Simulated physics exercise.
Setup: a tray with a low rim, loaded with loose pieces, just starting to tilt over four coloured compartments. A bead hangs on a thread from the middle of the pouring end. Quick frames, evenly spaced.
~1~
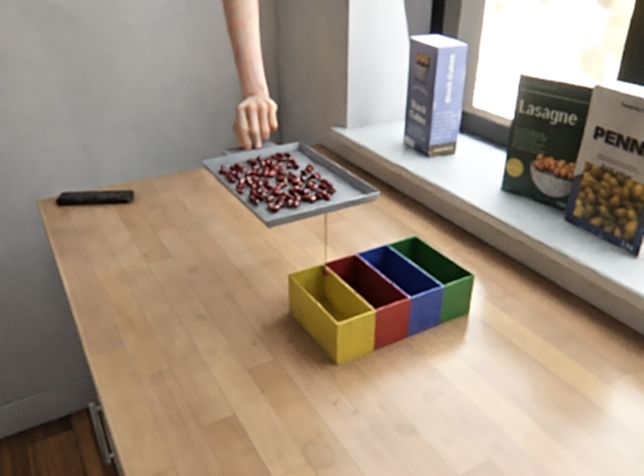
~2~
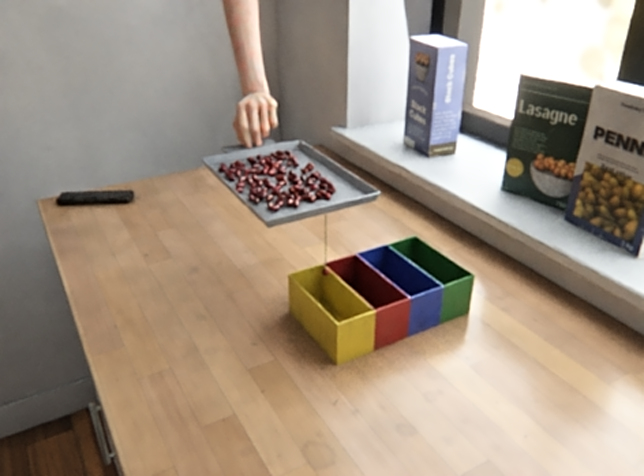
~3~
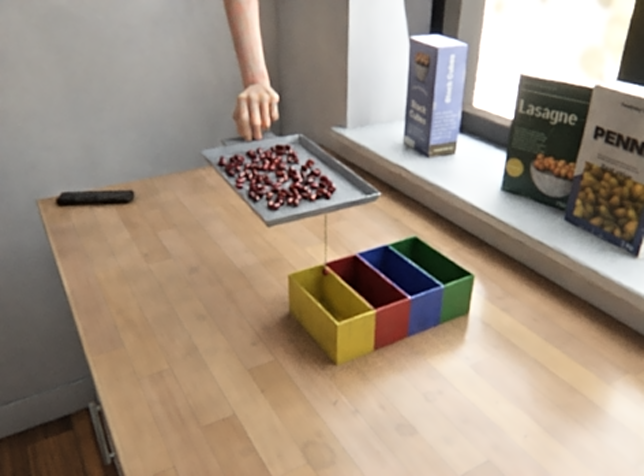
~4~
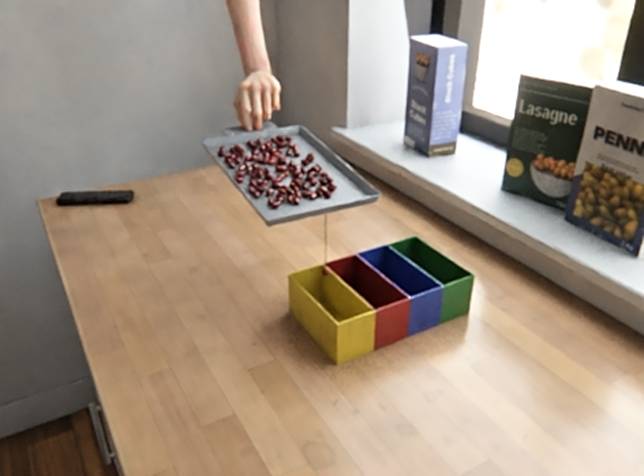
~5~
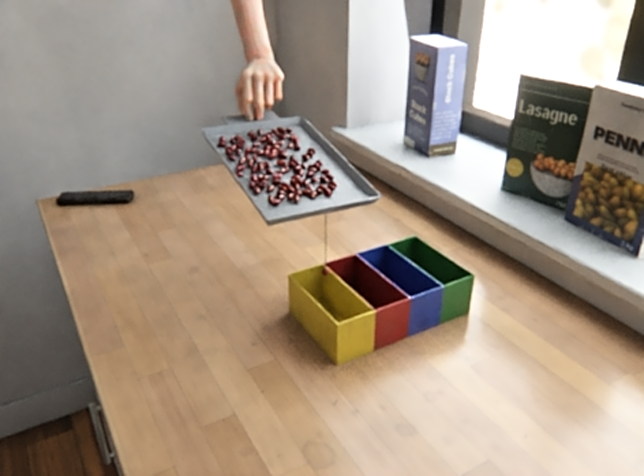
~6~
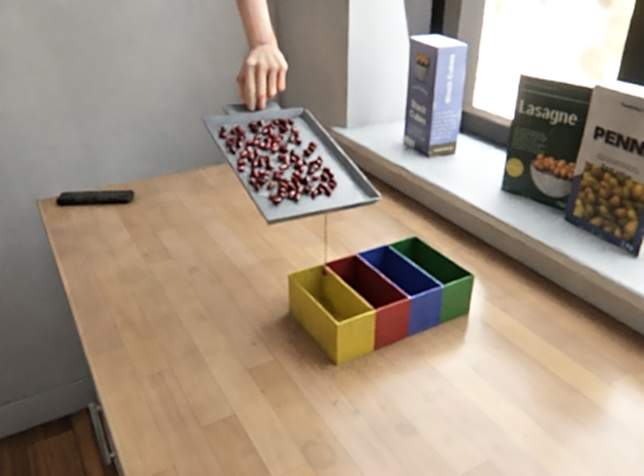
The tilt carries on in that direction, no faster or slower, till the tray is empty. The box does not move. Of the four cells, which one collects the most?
The red one collects the most.
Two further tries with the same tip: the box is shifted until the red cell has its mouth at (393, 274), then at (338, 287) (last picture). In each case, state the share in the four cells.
About 70 in a hundred, then about 100 in a hundred.
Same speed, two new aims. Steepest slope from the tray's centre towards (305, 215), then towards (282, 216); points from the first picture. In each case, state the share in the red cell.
10 % and 0 %, roughly.
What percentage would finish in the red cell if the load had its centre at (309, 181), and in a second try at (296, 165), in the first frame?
From the first start you get 50 in a hundred, from the second 40 in a hundred.
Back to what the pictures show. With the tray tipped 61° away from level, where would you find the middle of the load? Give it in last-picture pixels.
I'd mark the middle close to (336, 196).
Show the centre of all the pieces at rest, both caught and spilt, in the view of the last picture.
I'd put the middle somewhere around (370, 326).
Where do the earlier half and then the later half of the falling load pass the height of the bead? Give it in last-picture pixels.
Earlier half at (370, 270), later half at (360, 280).
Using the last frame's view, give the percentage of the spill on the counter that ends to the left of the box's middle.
Roughly 70 in a hundred.
Soon after the last picture, tray tipped steeply; nearly all on the tray; a stray few in the red cell; a small part falling or outside the box.
A little later, tray tipped past a quarter turn; about two thirds on the tray; a small part in the red cell; a small part in the blue cell; a small part in the yellow cell; a small part falling or outside the box.
Later still, tray tipped past a quarter turn; about a third in the red cell; about a quarter in the yellow cell; about a quarter in the blue cell; a small part falling or outside the box.
At rest, tray tipped past a quarter turn; about a third in the red cell; about a quarter in the yellow cell; about a quarter in the blue cell; none in the green cell; a small part outside the box.
